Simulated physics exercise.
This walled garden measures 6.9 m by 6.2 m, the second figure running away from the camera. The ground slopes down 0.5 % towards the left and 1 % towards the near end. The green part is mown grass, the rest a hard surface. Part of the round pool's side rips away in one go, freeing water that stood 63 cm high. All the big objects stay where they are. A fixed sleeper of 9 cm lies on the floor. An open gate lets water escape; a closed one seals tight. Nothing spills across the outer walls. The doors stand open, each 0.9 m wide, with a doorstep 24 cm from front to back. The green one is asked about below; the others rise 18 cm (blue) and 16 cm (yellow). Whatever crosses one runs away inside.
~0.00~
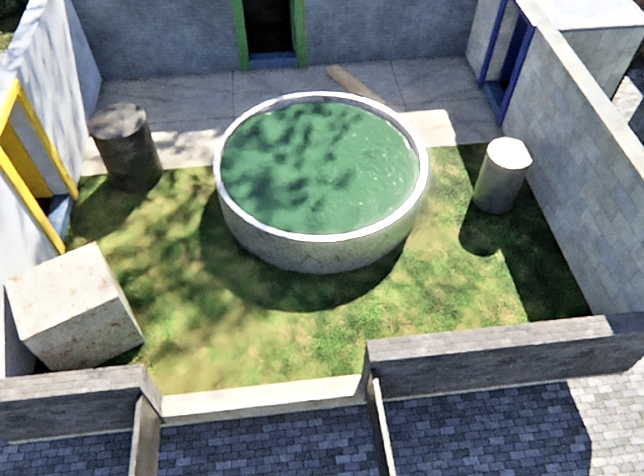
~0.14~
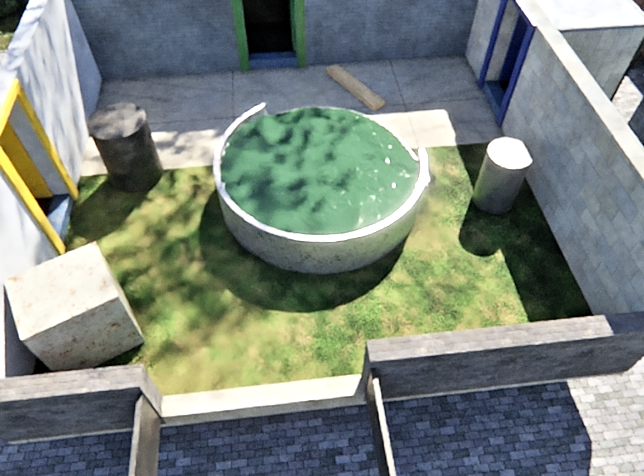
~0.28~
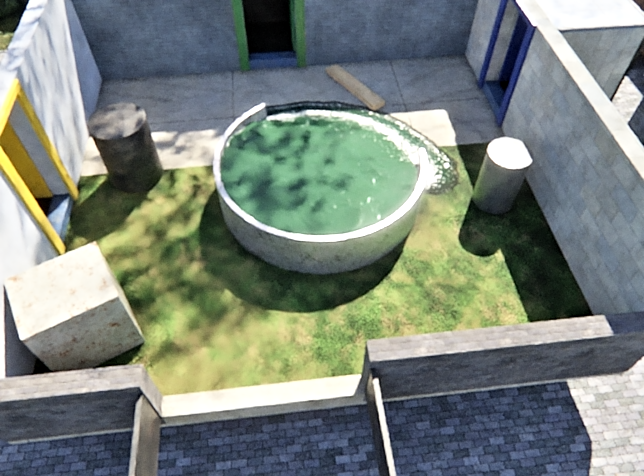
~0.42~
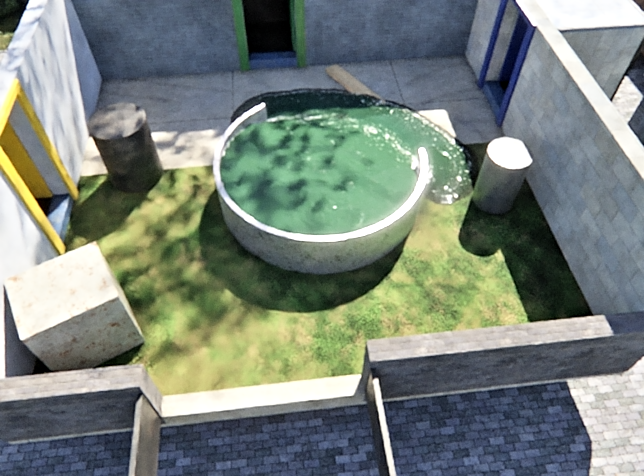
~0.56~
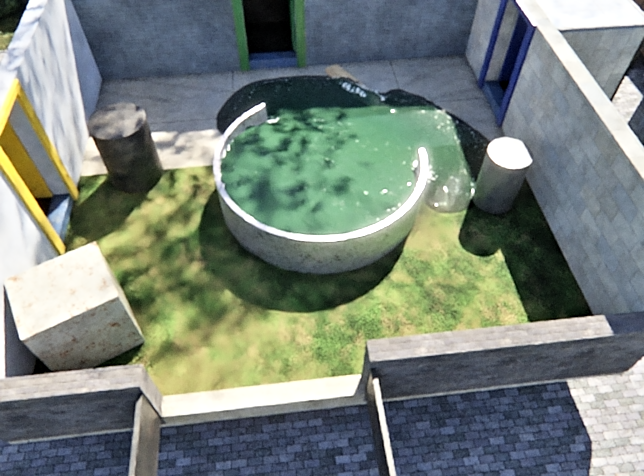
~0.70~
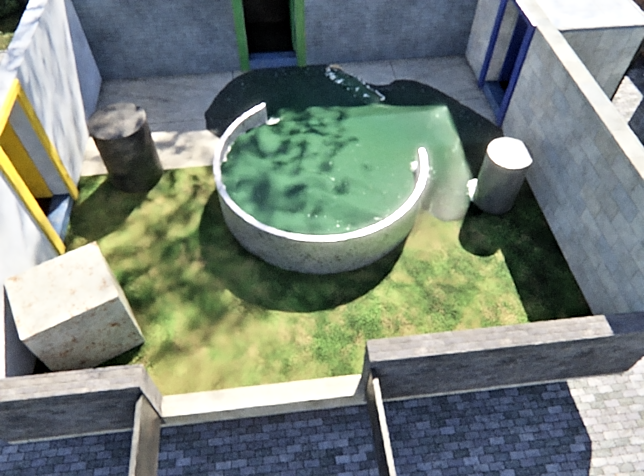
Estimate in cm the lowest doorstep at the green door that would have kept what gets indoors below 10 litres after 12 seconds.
At least 27 cm or so.
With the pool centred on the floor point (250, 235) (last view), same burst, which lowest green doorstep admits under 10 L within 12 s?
Some 27 cm.
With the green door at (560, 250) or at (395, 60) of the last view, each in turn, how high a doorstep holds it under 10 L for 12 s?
About 7.5 and 32 cm.
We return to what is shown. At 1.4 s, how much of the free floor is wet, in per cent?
Near 40 per cent is wet.
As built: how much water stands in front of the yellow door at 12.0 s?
Roughly 10.0 cm deep.
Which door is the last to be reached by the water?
It is the yellow one.
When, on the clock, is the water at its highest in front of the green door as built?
Around 1.4 s.
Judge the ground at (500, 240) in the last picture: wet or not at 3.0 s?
It is under water.
After 1.4 s water covers 40 % of the floor, deepest (39 cm) near (316, 67); 30 cm at the green door, 16 litres in over its 18 cm doorstep.
After 3.0 s water covers 55 % of the floor, deepest (36 cm) near (428, 59); 22 cm at the green door, 69 litres in over its 18 cm doorstep.
After 12.0 s water covers 100 % of the floor, deepest (14 cm) near (39, 352); 8 cm at the green door, 76 litres in over its 18 cm doorstep.
At the green door as built, the water arrived by 0.7 s and peaked near 30 cm at 1.4 s.
With a doorstep of 22 cm, 35 litres would have come in within the 12 s; with 29.5 cm, 3 litres. So under 10 litres takes about 27 cm.
